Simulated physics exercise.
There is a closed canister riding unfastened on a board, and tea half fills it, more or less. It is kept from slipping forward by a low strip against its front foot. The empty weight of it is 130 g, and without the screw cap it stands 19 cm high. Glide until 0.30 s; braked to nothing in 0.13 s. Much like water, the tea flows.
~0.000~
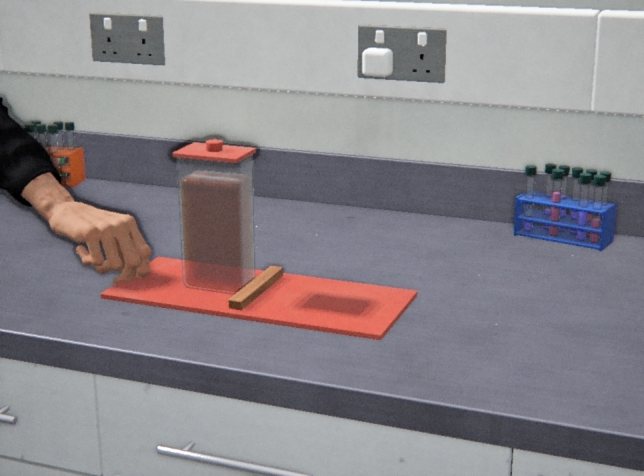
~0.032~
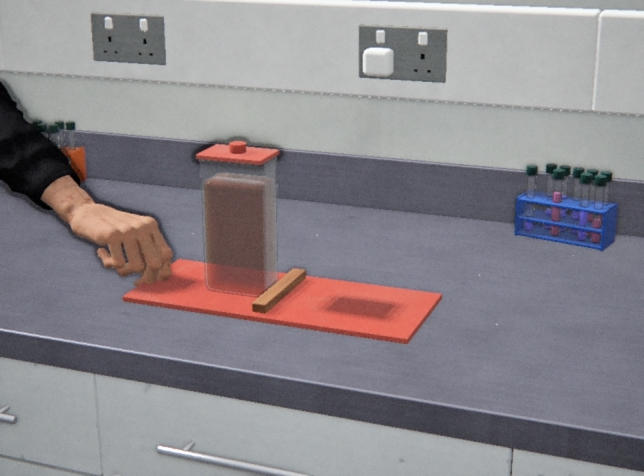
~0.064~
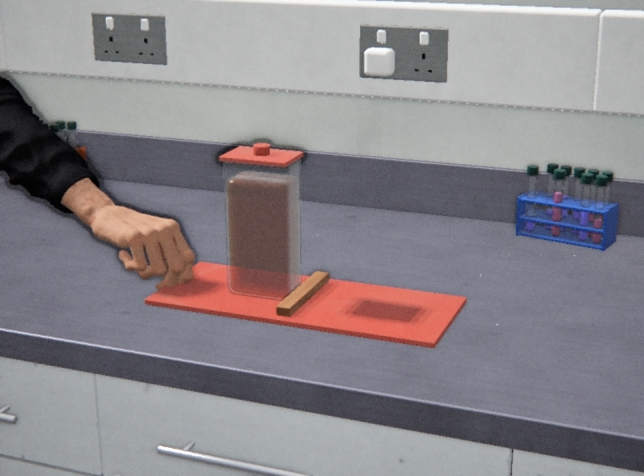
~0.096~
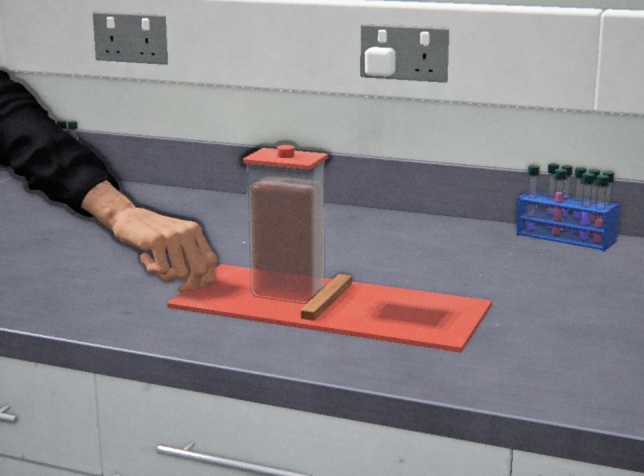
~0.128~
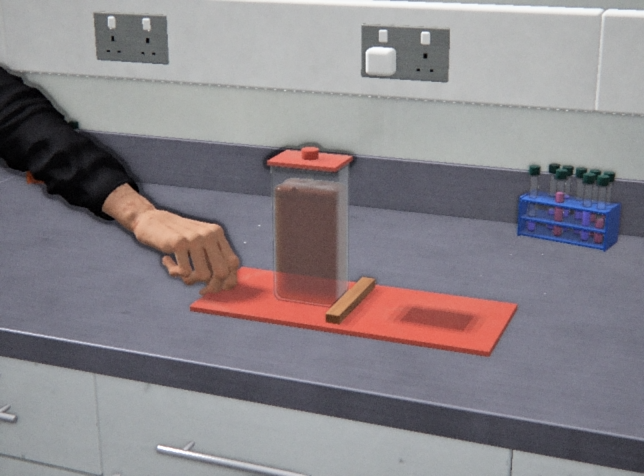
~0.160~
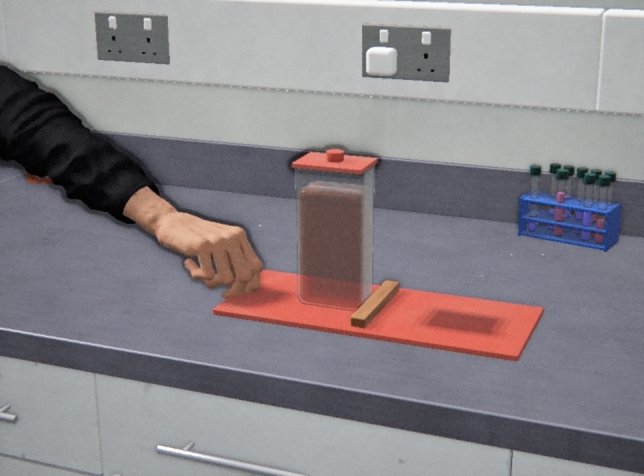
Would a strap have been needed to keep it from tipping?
Tipped over.
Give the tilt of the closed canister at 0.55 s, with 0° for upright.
I'd put it at close to 40 degrees off upright.
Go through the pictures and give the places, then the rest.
In the first frame, 0.0 cm from the start; closed canister, level (189, 174) left, (246, 180) right, rim (245, 160).
In the second frame, 3.4 cm from the start; closed canister, level (212, 176) left, (270, 182) right.
In the third frame, 6.7 cm from the start; closed canister, level (235, 175) left, (294, 181) right.
In the fourth frame, 10.1 cm from the start; closed canister, level (258, 180) left, (318, 186) right.
In the fifth frame, 13.4 cm from the start; closed canister, level (282, 181) left, (344, 188) right.
In the sixth frame, 16.8 cm from the start; closed canister, level (307, 185) left, (369, 191) right.
By 0.43 s the board moves at 0.00 m/s; the closed canister leans 14°.
By 0.55 s the closed canister leans 41°.
By 0.71 s the closed canister lies on its side.
By 0.93 s the closed canister lies on its side.
At rest the closed canister lies on its side.
